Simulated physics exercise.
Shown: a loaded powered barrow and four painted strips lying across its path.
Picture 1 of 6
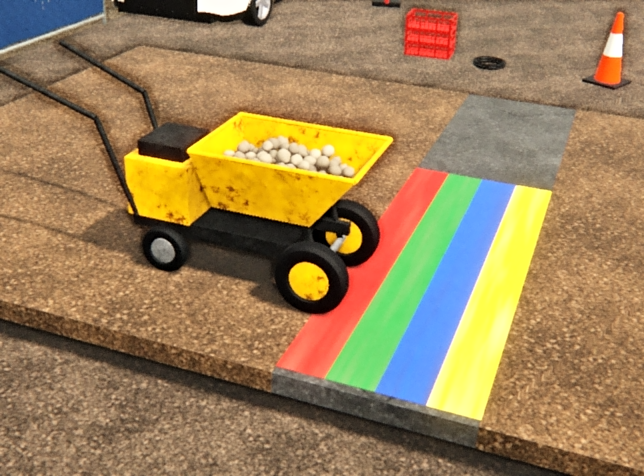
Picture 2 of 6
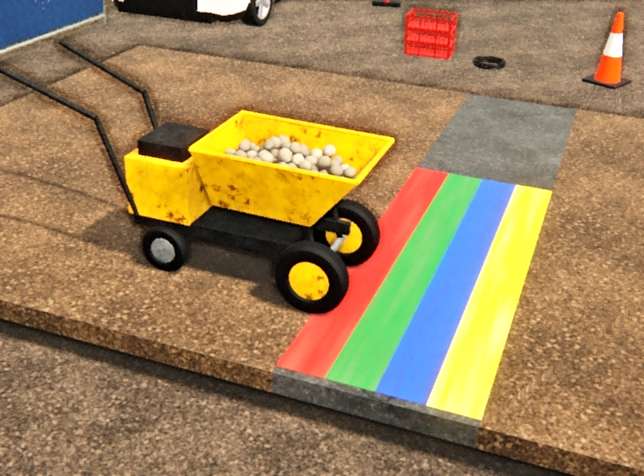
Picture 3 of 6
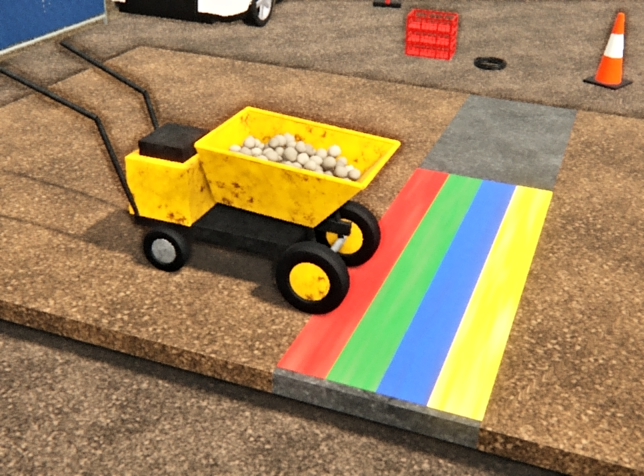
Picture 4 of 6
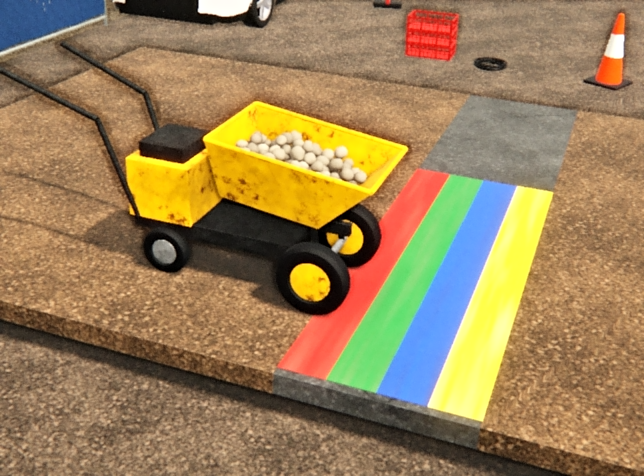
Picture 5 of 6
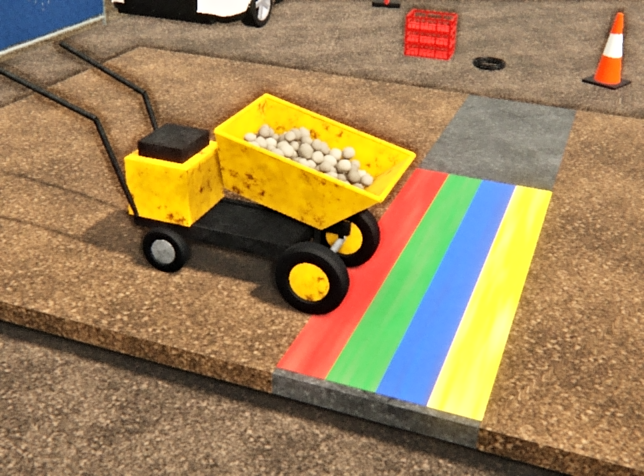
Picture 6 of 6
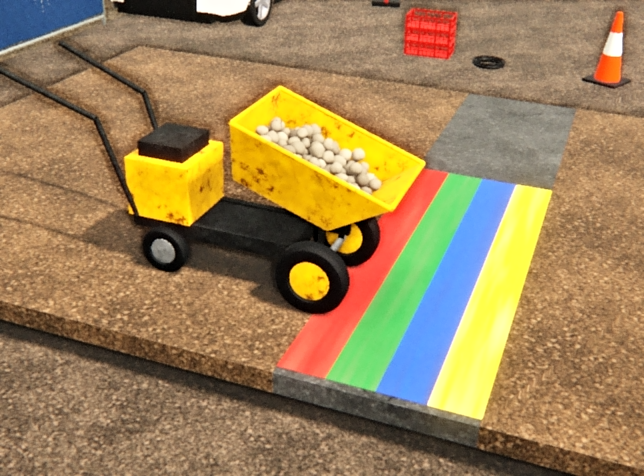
On a brown paved yard, a yellow barrow full of pale pebbles stood beside red, green, blue and yellow strips while its skip slowly tilted forward to the right, its back end rising.
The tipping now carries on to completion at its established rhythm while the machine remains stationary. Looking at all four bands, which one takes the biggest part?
That would be the yellow band.
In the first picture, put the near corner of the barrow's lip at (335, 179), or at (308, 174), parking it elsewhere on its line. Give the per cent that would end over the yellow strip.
30 per cent, then 20 per cent.
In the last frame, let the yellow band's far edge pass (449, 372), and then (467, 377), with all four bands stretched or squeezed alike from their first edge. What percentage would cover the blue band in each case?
0 % and 0 %.
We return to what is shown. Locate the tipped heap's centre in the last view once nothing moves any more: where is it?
Roughly pixel (503, 319).
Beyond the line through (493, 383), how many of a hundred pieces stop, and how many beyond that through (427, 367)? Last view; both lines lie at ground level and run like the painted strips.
Close to 40 and 80 per cent respectively.
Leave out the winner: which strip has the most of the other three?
The blue one.
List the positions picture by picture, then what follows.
Lip of the skip (354, 182), level; top of the load (284, 157), river pebbles; red strip (323, 338); green strip (369, 349); blue strip (417, 361); yellow strip (468, 374), in the first frame.
Lip of the skip (356, 183), level; top of the load (286, 157), in the second frame.
Lip of the skip (362, 187), tipped barely; top of the load (271, 157), in the third frame.
Lip of the skip (371, 193), tipped a little; top of the load (275, 152), in the fourth frame.
Lip of the skip (380, 200), tipped a little; top of the load (283, 148), in the fifth frame.
Lip of the skip (391, 209), tipped clearly; top of the load (282, 146); red strip (323, 338); green strip (370, 349); blue strip (418, 361); yellow strip (468, 373), in the sixth frame.
Just after the last frame, skip tipped steeply; every one in the skip.
A moment on, skip tipped right over; roughly two thirds in the skip; about a tenth over the blue strip; roughly a quarter over the yellow strip.
Further on, skip tipped right over; about a tenth in the skip; about a tenth over the blue strip; roughly a third over the yellow strip; roughly a third off the paint.
When it is over, skip tipped right over; about a tenth in the skip; not one over the red strip; not one over the green strip; about a tenth over the blue strip; roughly a third over the yellow strip; roughly a third off the paint.
